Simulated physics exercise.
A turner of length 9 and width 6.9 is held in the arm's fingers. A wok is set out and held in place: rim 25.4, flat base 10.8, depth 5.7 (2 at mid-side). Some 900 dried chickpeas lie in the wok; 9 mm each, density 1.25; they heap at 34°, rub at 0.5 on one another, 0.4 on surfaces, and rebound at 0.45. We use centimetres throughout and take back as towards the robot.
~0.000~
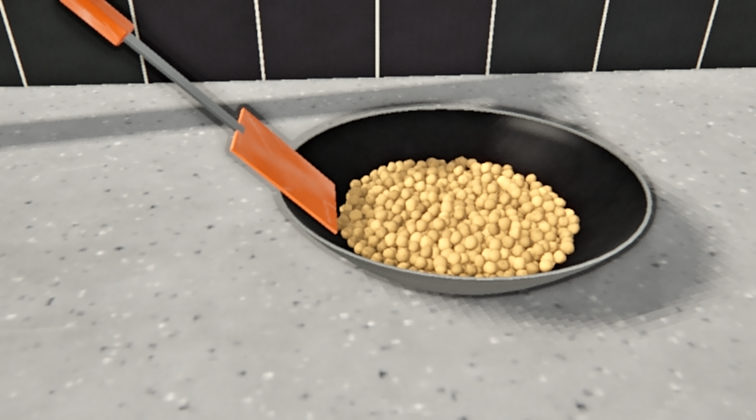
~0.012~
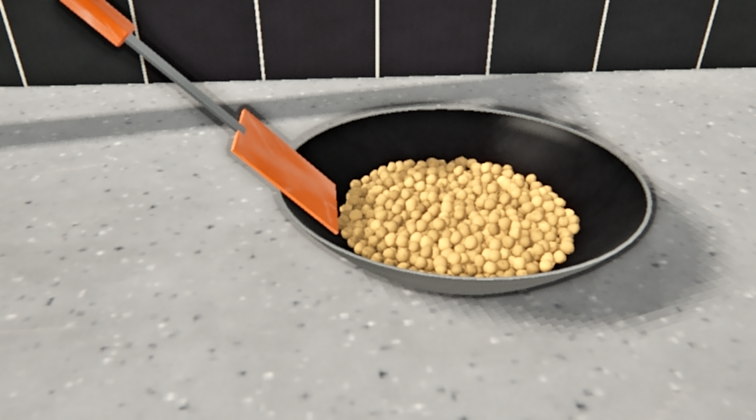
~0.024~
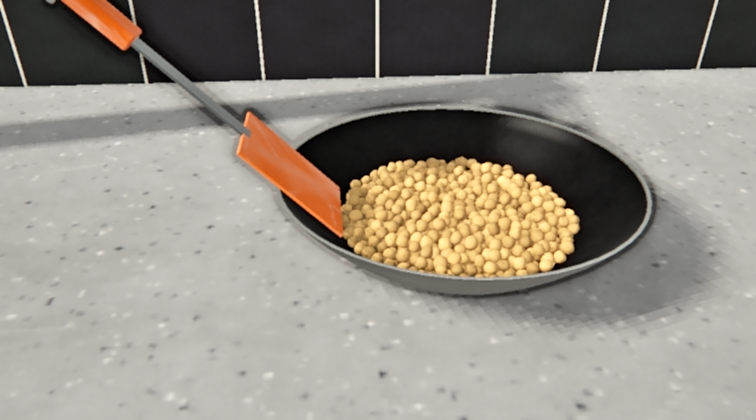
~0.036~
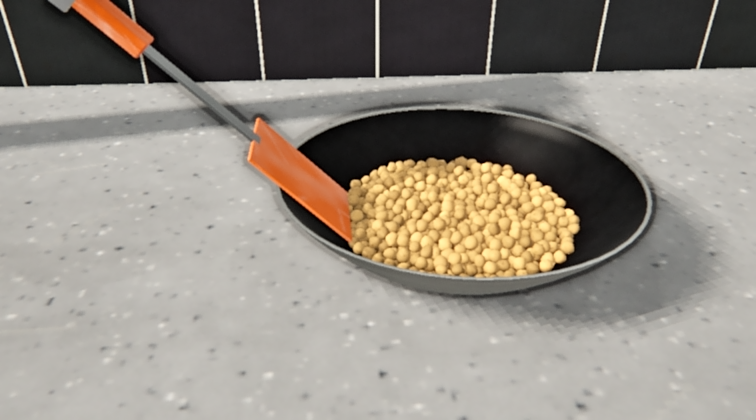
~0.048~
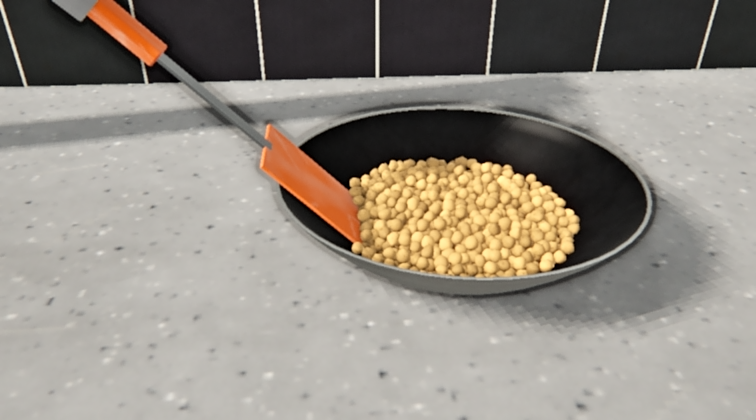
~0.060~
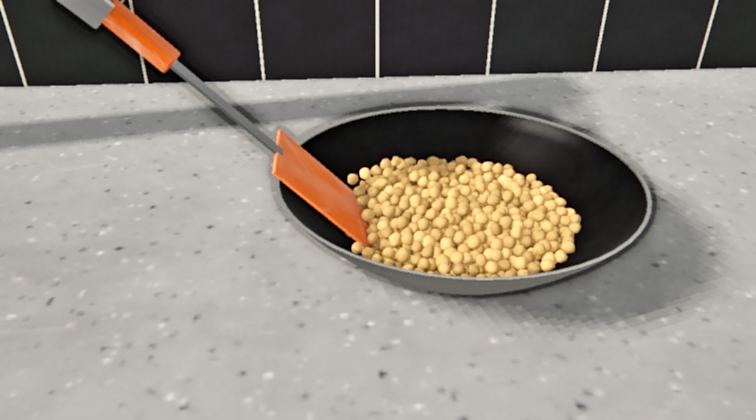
An orange turner with a gray shaft slid slowly down and to the right inside a black wok, pressing into the left edge of a heap of chickpeas and nudging a few aside.
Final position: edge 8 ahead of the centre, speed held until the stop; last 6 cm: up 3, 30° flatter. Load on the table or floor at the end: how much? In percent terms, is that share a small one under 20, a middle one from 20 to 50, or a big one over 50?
A small one.
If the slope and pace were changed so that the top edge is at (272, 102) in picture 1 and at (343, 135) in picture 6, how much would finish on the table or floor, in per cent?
Roughly 35 percent ends up there.
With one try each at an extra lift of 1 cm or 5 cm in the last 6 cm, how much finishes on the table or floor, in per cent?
You'd get some 5 per cent with the first setting and some 15 per cent with the second.
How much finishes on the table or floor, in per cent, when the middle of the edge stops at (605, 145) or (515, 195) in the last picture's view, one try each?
Respectively some 30 and 0 percent end on the table or floor.
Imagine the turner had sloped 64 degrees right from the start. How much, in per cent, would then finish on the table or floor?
Then roughly 15 percent.
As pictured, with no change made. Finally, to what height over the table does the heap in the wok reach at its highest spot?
Near 7.0 centimetres high.
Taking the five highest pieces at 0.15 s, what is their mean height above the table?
Roughly 4 cm above the table.
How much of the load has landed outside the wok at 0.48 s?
Some 10 per cent of the load.
By 0.15 s, sloping 46°, highest piece 5 above the table; 900 in the wok.
By 0.23 s, sloping 35°, highest piece 6 above the table; 900 in the wok.
By 0.48 s, sloping 16°, highest piece 7 above the table; 790 in the wok, 94 on the table or floor, 16 on the blade or in flight.
By 1.53 s, sloping 16°, highest piece 6 above the table; 788 in the wok, 112 on the table or floor.
Final count, 788 in the wok, 112 on the table or floor. That is 12 % on the table or floor.
